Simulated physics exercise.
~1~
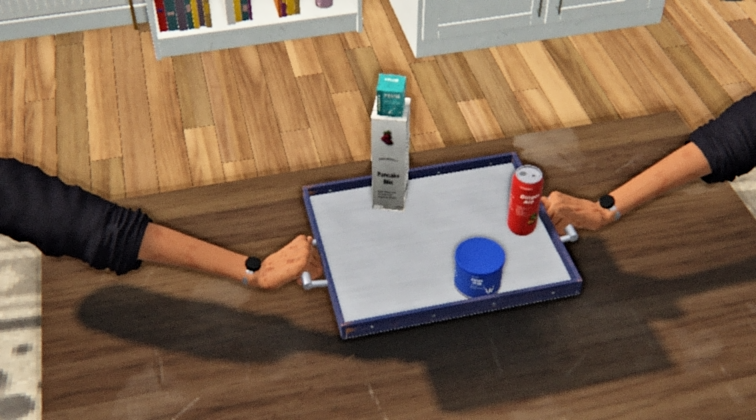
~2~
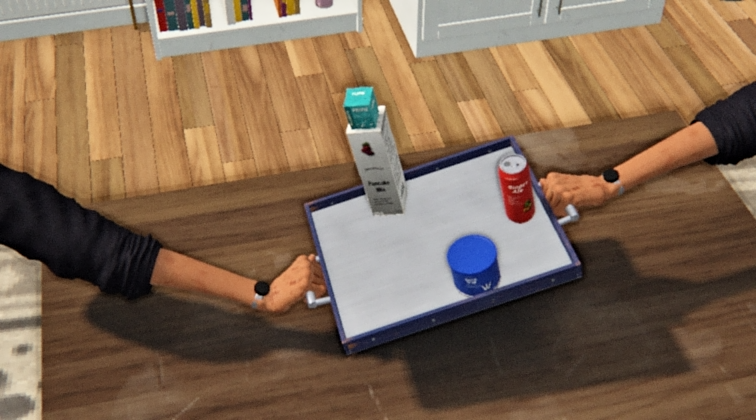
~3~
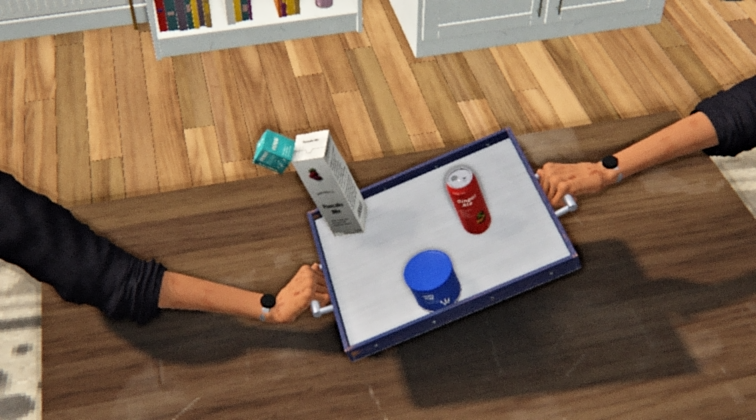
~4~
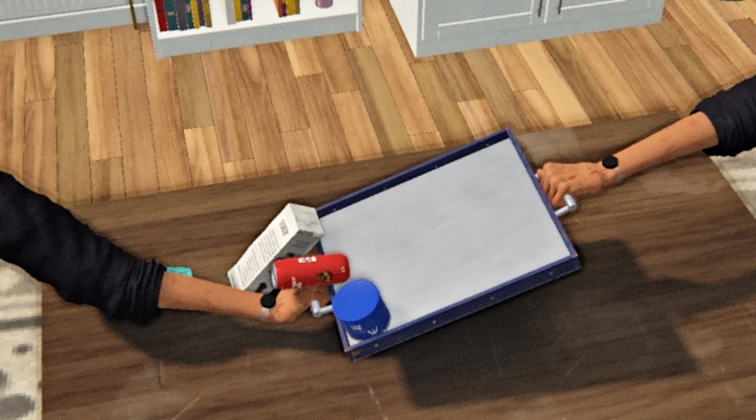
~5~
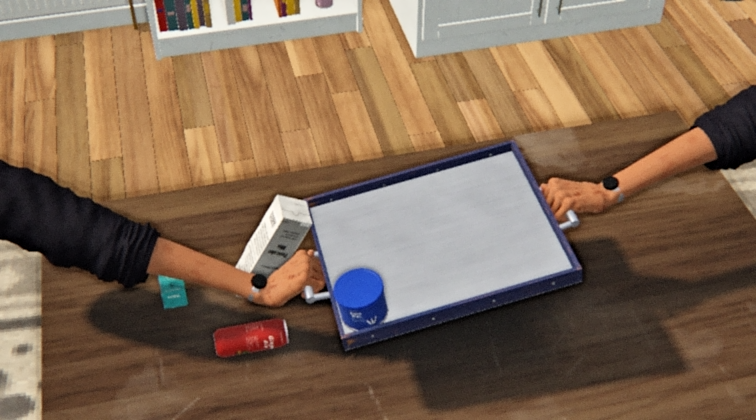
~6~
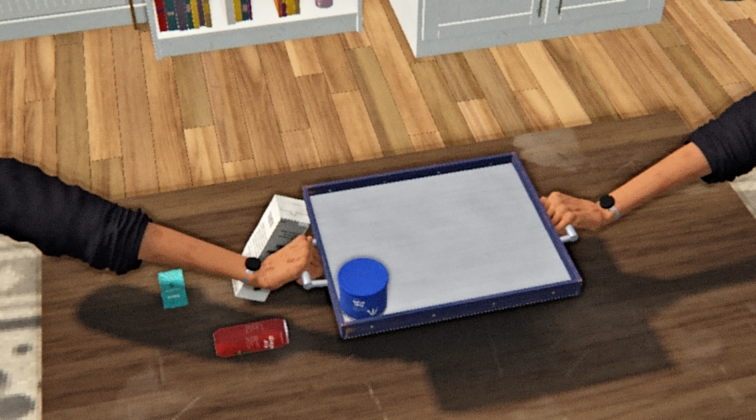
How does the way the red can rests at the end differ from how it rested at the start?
At the start the red can stands upright on the tray, but at the end it is lying on its side.
